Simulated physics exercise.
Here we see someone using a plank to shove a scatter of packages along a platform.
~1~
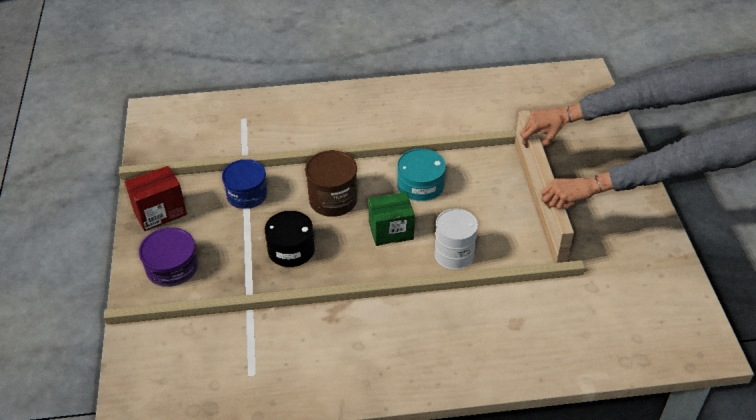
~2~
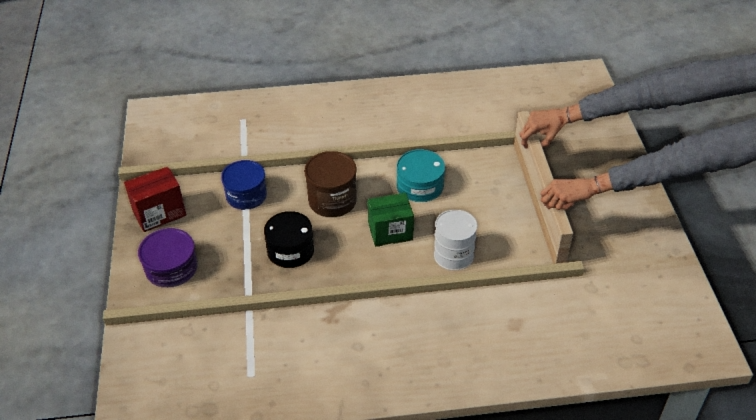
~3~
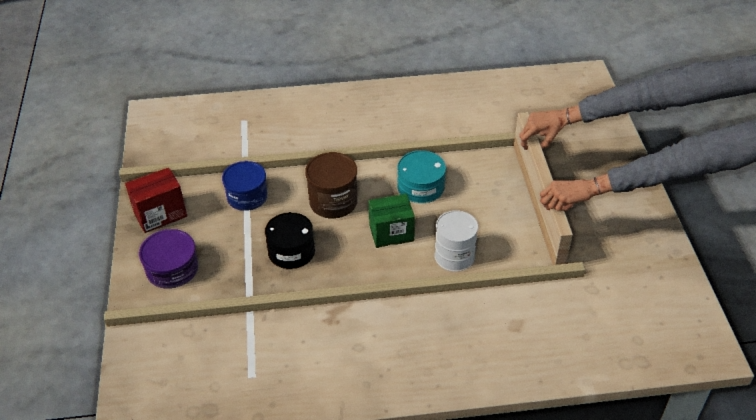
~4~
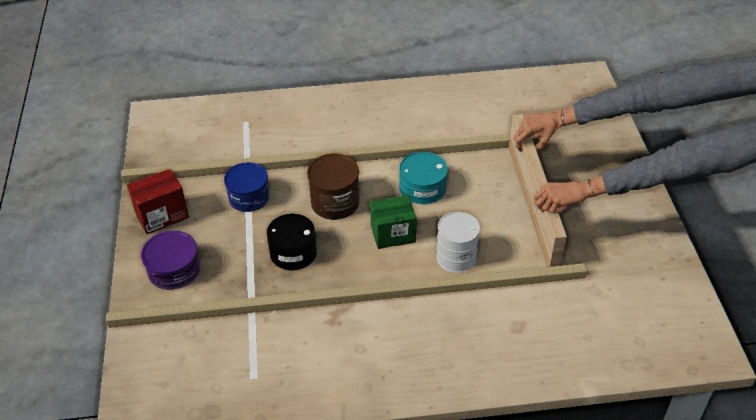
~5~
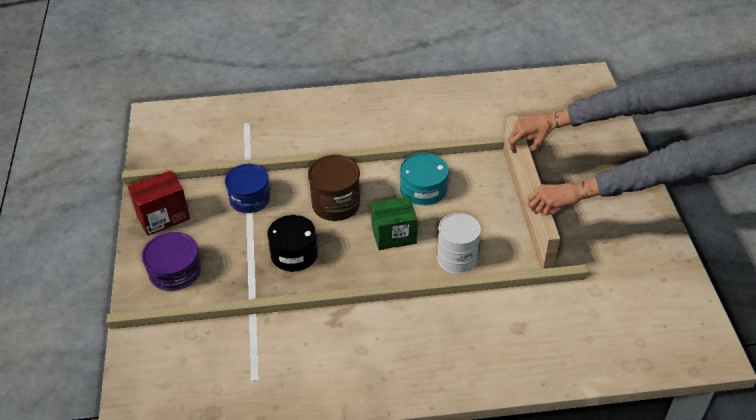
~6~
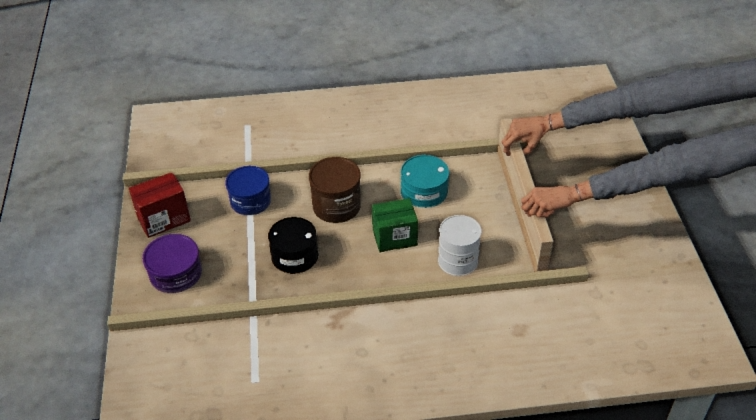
We see two hands holding a wooden plank at the right of a tabletop and moving it slightly left between two rails, while the scattered colored containers and boxes ahead of it, some near a white line, stay essentially still.
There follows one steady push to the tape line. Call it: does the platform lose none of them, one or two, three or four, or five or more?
It loses none.
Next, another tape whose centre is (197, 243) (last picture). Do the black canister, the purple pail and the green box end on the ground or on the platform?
The black canister remains up; the purple pail goes over; the green box stays on.
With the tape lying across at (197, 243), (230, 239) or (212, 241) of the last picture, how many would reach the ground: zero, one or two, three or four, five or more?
In order: One to two; none; 1 or 2.
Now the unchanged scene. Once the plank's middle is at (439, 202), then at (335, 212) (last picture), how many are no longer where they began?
I count 2 first and 6 after.
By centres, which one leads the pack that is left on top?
The purple pail finishes nearest.
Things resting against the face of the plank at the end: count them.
Counting them up gives 3.
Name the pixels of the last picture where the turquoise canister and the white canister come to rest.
Taking them in turn, first comes (225, 206), then (230, 269).
Soon after, none off yet; red parcel at rest near (160, 205); purple pail at rest near (173, 264); blue pail at rest near (249, 191).
After that, none off yet; red parcel at rest near (160, 205); purple pail at rest near (173, 264); blue pail displaced a little near (233, 190).
In the end, the number that fall off is zero.
